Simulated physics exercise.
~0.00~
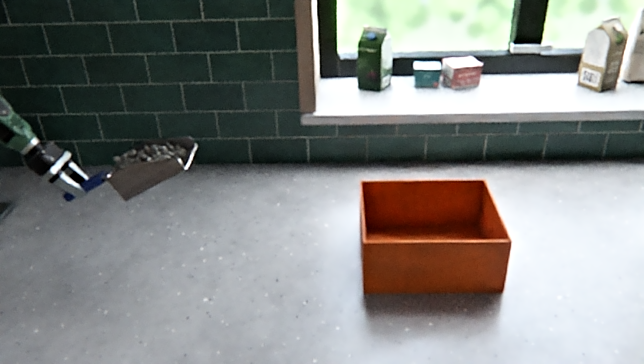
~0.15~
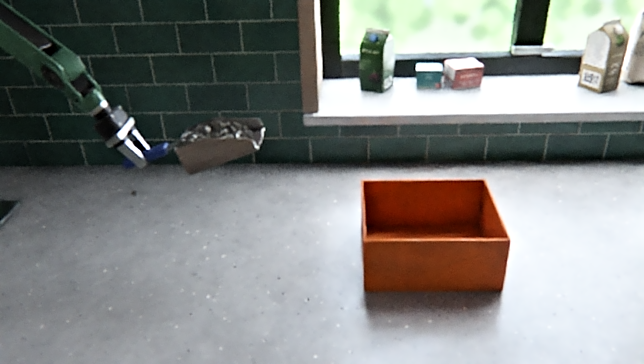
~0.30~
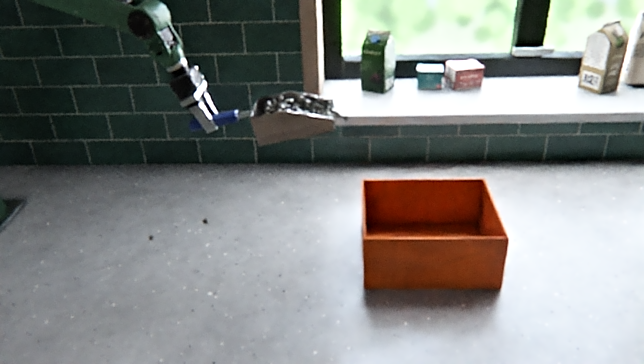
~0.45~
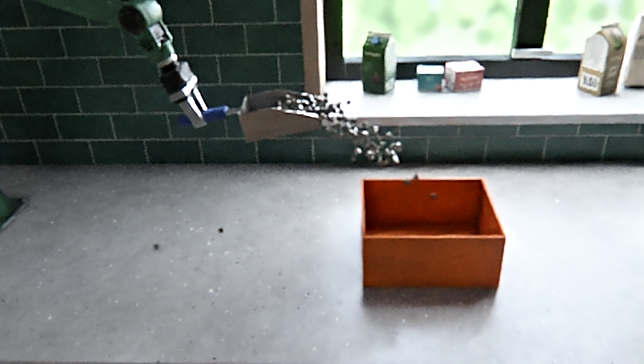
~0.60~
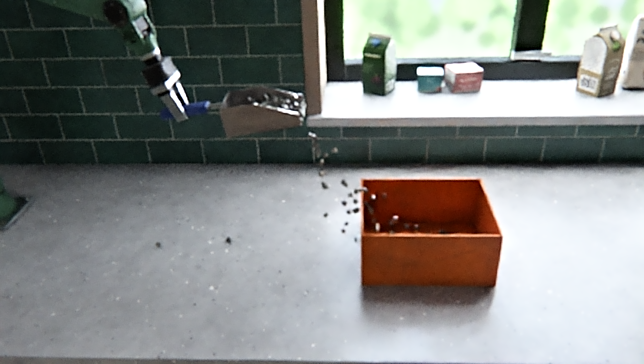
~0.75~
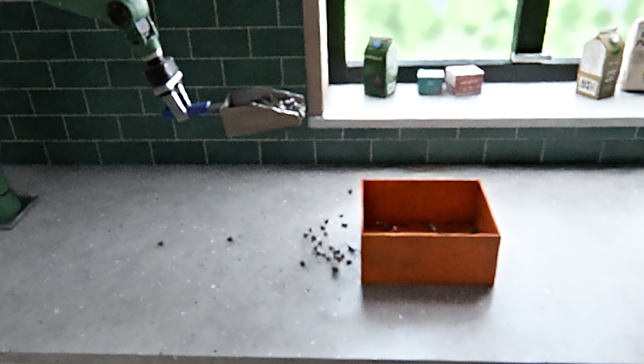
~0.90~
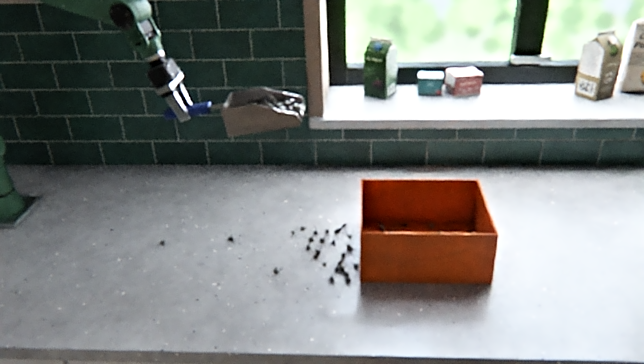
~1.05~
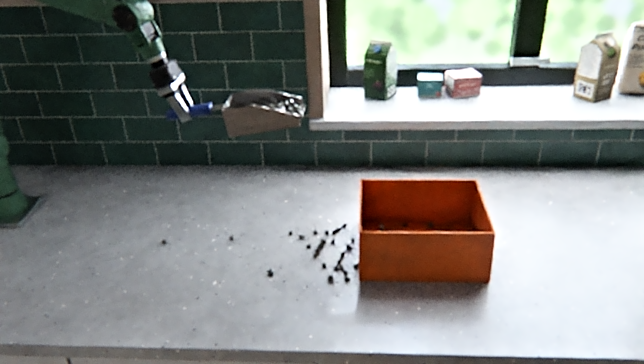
A robotic arm carried a scoop heaped with dark pebbles rightward toward an orange box, then stopped and drew back slightly, flinging some off the front; some landed in the box, others scattered beside it, and many stayed in the scoop.
